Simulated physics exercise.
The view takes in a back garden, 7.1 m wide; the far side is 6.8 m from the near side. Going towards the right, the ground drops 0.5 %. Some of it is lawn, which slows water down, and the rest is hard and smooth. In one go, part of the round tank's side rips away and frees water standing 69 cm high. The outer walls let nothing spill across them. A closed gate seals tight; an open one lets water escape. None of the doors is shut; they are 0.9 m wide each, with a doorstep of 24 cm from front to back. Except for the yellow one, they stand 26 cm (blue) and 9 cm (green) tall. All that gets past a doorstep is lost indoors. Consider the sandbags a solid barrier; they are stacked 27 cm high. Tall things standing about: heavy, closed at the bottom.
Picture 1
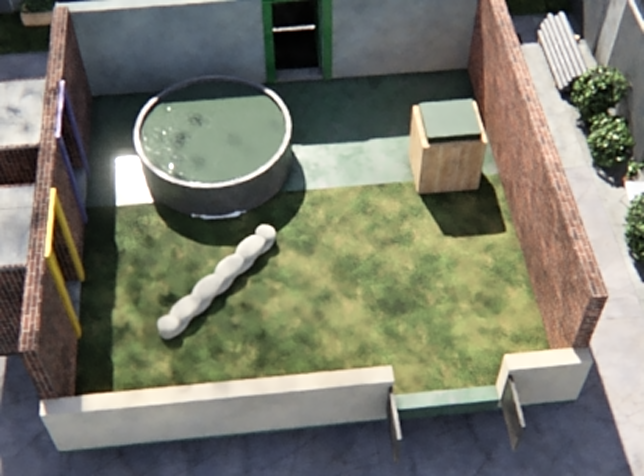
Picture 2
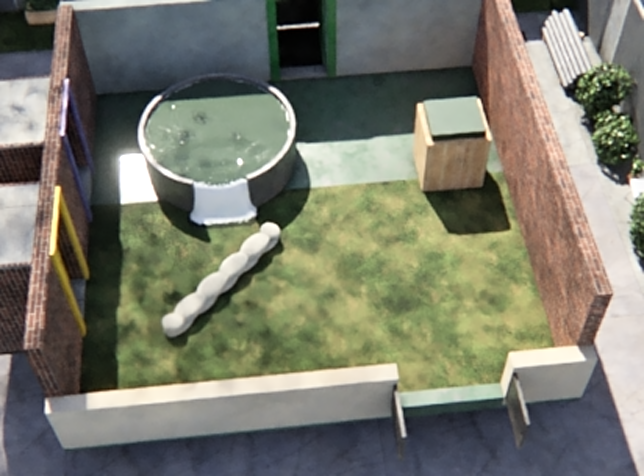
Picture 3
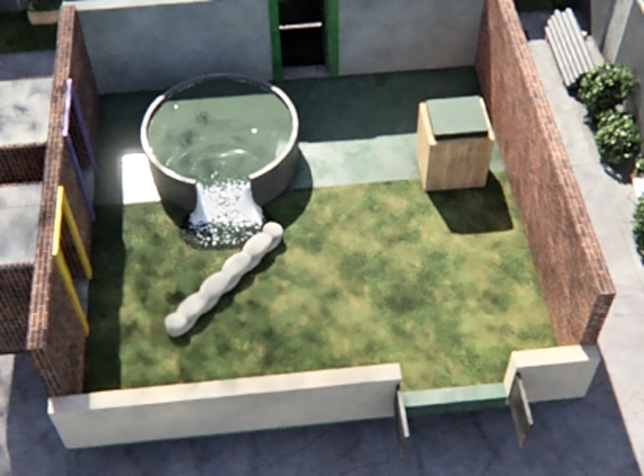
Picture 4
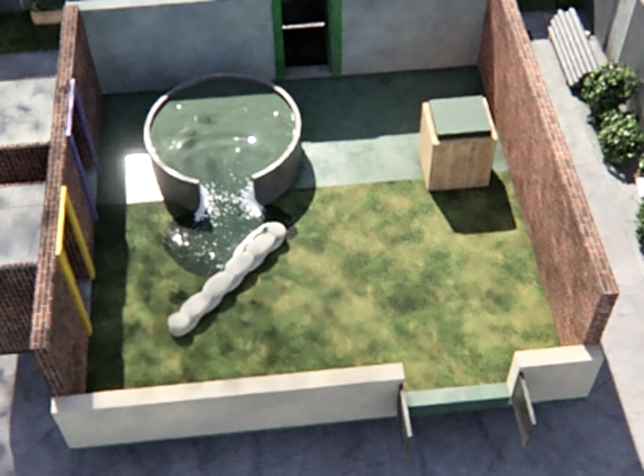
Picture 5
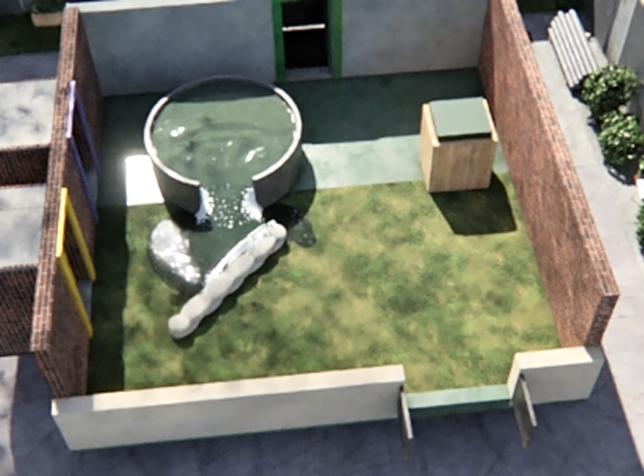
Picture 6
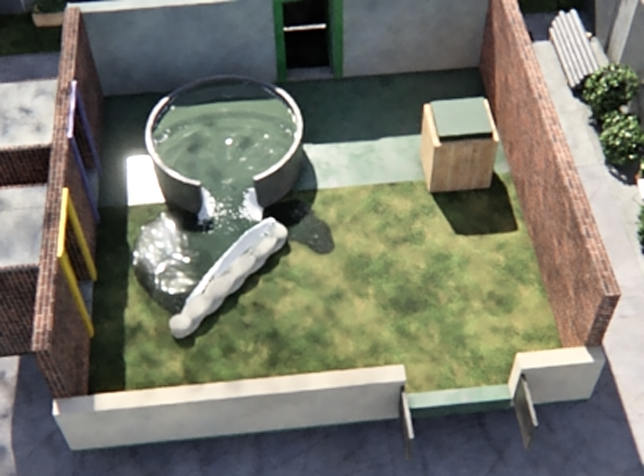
Water sits in a round tank in a walled back garden until part of the tank's near side opens and a white torrent pours out. It reaches a row of stacked sandbags on the grass, then spreads mainly left behind them, with a smaller dark patch creeping out to the right.
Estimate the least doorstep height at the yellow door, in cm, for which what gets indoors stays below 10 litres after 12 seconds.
Close to 27 cm is just enough.
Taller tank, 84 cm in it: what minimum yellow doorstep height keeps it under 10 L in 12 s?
Roughly 32 centimetres.
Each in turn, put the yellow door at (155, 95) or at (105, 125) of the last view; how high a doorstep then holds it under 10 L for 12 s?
First place around 9.0 cm, second around 7.5 cm.
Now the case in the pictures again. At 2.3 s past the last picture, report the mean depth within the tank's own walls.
About 38 centimetres.
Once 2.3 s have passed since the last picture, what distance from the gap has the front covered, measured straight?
It gets close to 4.4 metres out.
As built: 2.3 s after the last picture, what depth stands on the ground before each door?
Door depths (cm): Blue = 2, green = 0, yellow = 24.
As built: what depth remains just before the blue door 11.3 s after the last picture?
It comes to about 5.5 centimetres deep.
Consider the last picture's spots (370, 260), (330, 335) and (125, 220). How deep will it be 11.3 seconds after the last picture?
In order: Around 5, 5 and 6 cm.
Then, 0.7 s after the last picture water covers 15 % of the floor, deepest (45 cm) near (251, 249); it has not reached the yellow door.
Then, 2.3 s after the last picture water covers 40 % of the floor, deepest (32 cm) near (251, 249); 24 cm at the yellow door, 160 litres in over its 6 cm doorstep.
Then, 11.3 s after the last picture water covers 95 % of the floor, deepest (11 cm) near (261, 240); 9 cm at the yellow door, 496 litres in over its 6 cm doorstep.
At the yellow door as built, the water peaked near 25 cm, 1.7 s after the last picture.
With a doorstep of 22 cm, 39 litres would have come in within the 12 s; with 30 cm, 4 litres. So under 10 litres takes about 27 cm.
